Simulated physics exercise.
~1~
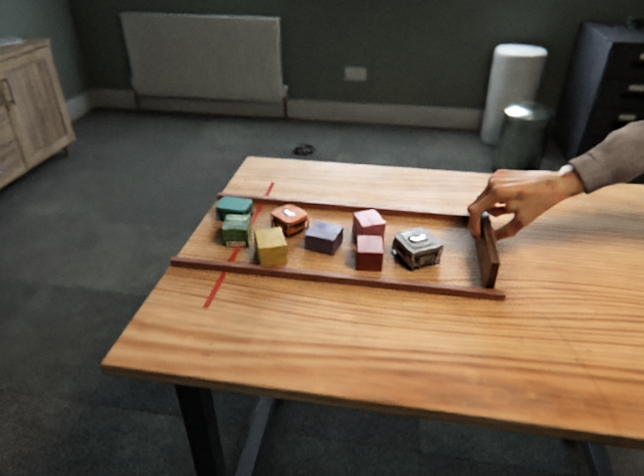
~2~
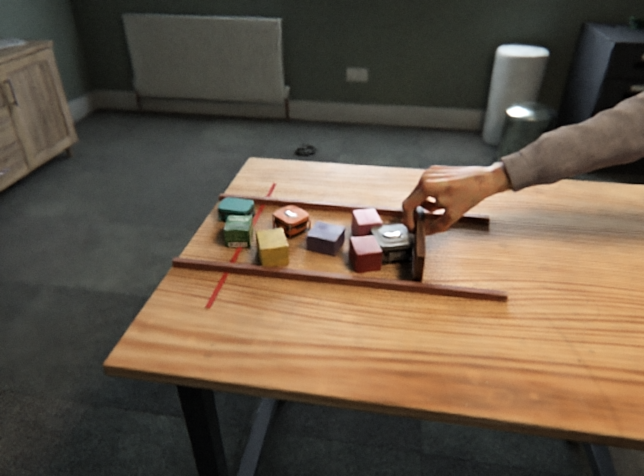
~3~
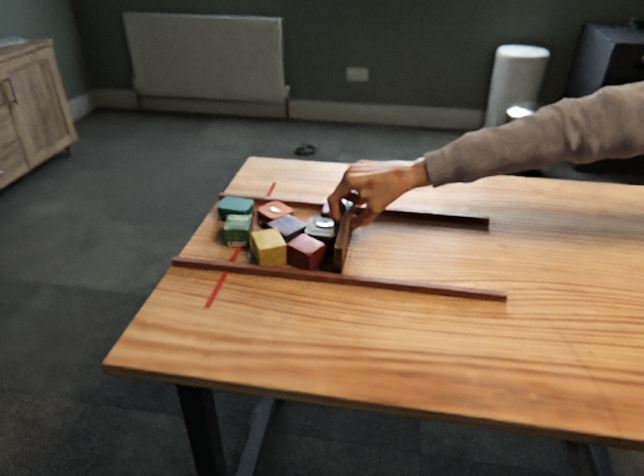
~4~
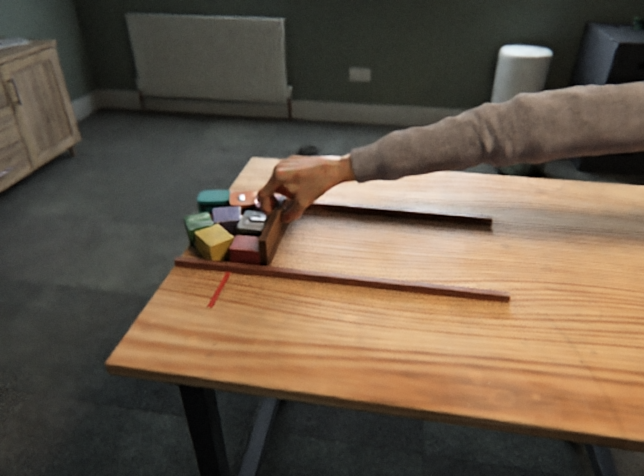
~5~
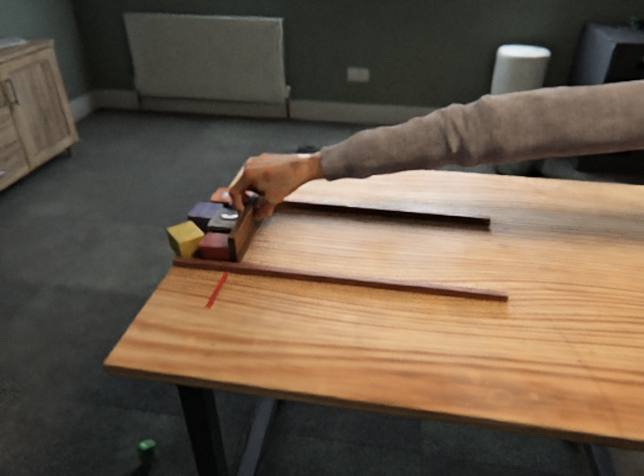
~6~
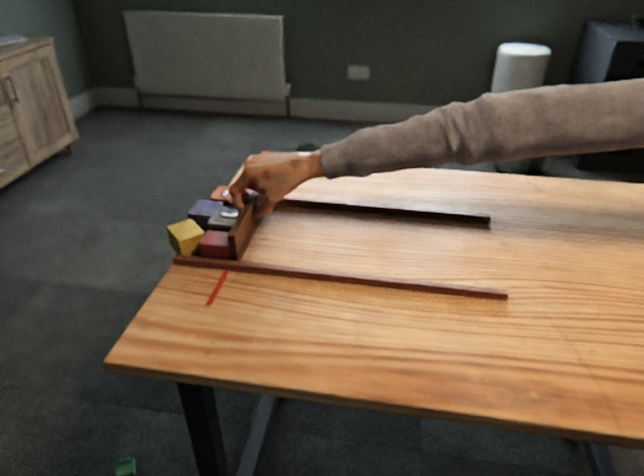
A hand in a brown sleeve grips an upright dark board at the right of a channel between two wooden rails on a table, seen from above in a grey-carpeted room. Green and turquoise pieces sit at the left, with orange, yellow, purple, pink, red and grey ones between them and the board. The hand slides the board left, bunching the pieces together and pushing them past the red tape towards the table's end. The green and turquoise pieces drop off the edge. The board stops, with the yellow block tilted at the brink and the others still crowded against it.
